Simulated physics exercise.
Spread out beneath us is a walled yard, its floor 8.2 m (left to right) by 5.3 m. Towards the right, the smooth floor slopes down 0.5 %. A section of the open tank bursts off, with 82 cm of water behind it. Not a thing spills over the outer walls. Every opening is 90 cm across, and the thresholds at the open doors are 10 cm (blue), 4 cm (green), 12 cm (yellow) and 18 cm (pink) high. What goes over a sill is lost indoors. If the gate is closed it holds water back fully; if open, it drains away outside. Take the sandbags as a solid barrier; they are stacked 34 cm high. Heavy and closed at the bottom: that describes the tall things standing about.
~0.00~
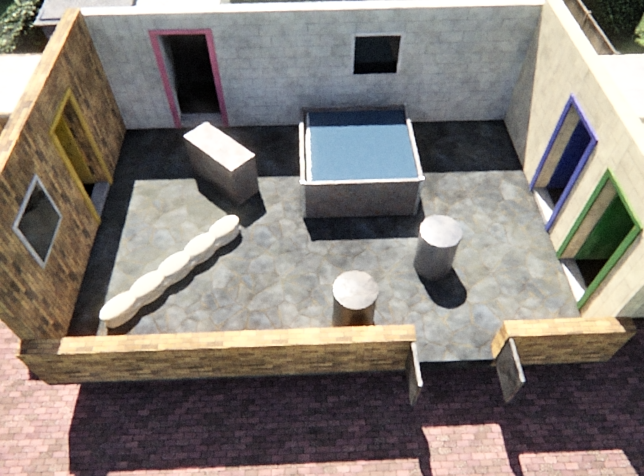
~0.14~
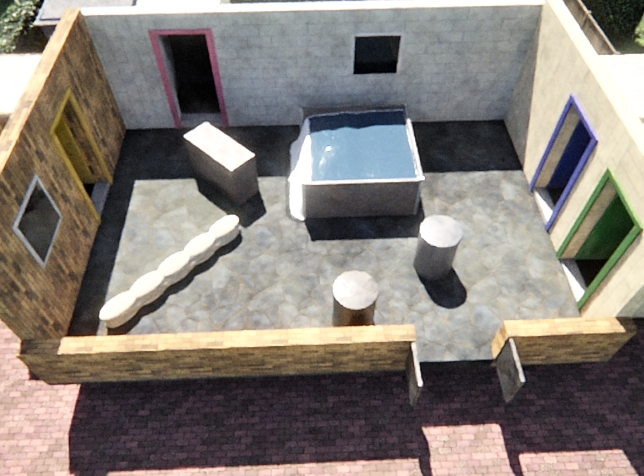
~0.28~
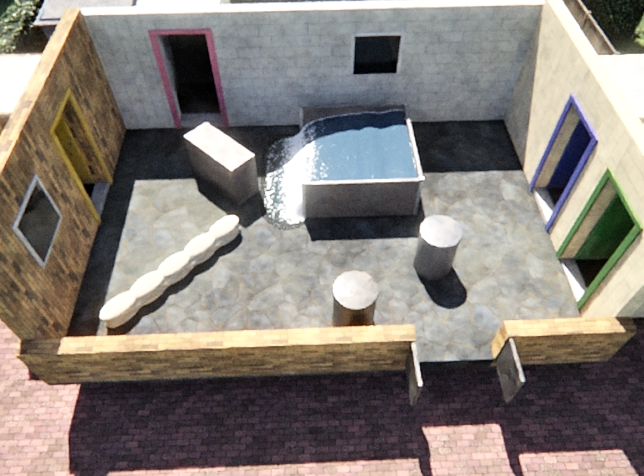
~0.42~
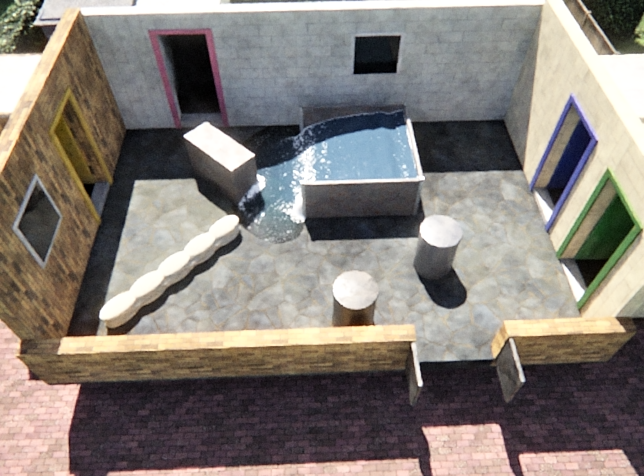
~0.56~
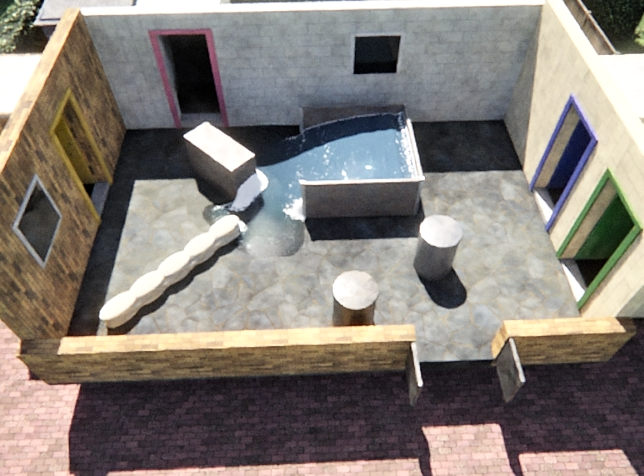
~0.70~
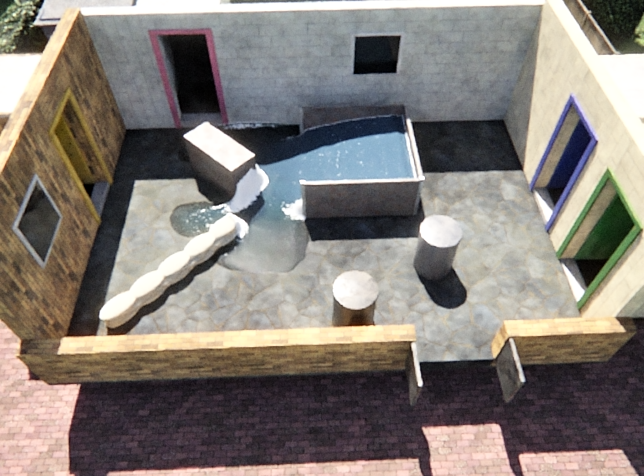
Walled yard with an open tank bursting on its left side, water pouring out, striking a block and spreading around sandbags.
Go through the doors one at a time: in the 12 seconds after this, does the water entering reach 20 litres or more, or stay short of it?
Going through them: The blue door stays short; the green door reaches it; the yellow door reaches it; the pink door reaches it.
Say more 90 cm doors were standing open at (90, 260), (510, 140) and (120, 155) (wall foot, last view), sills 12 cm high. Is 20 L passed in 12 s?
Well, the first is on the high side, the second is on the low side, and the third is on the high side.
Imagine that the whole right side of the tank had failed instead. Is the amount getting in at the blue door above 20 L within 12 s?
So, blue door: Out of bounds.
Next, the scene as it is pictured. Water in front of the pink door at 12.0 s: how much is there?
It's about 9.0 cm.
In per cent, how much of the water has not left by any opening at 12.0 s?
Roughly 90 per cent is still there.
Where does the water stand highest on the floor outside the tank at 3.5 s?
The spot is near (120, 307) in the last view.
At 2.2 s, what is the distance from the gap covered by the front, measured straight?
I'd say around 5.4 m from the gap.
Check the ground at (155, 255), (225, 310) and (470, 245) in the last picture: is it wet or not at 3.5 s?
First spot submerged, second submerged, third not yet wet.
After 1.4 s water covers 30 % of the floor and is deepest (56 cm) near (236, 130); blue door not reached, green door not reached, yellow door not reached, pink door 37 cm at the sill, 30 L in.
After 2.2 s water covers 45 % of the floor and is deepest (48 cm) near (125, 138); blue door not reached, green door not reached, yellow door 18 cm at the sill, 4 L in, pink door 30 cm at the sill, 107 L in.
After 3.5 s water covers 55 % of the floor and is deepest (36 cm) near (120, 307); blue door not reached, green door not reached, yellow door 12 cm at the sill, 24 L in, pink door 15 cm at the sill, 137 L in.
After 7.0 s water covers 85 % of the floor and is deepest (20 cm) near (229, 205); blue door 3 cm at the sill, 0 L in, green door 4 cm at the sill, 0 L in, yellow door 16 cm at the sill, 34 L in, pink door 11 cm at the sill, 138 L in.
After 12.0 s water covers 95 % of the floor and is deepest (12 cm) near (252, 152); blue door 8 cm at the sill, 3 L in, green door 5 cm at the sill, 39 L in, yellow door 8 cm at the sill, 40 L in, pink door 9 cm at the sill, 138 L in.
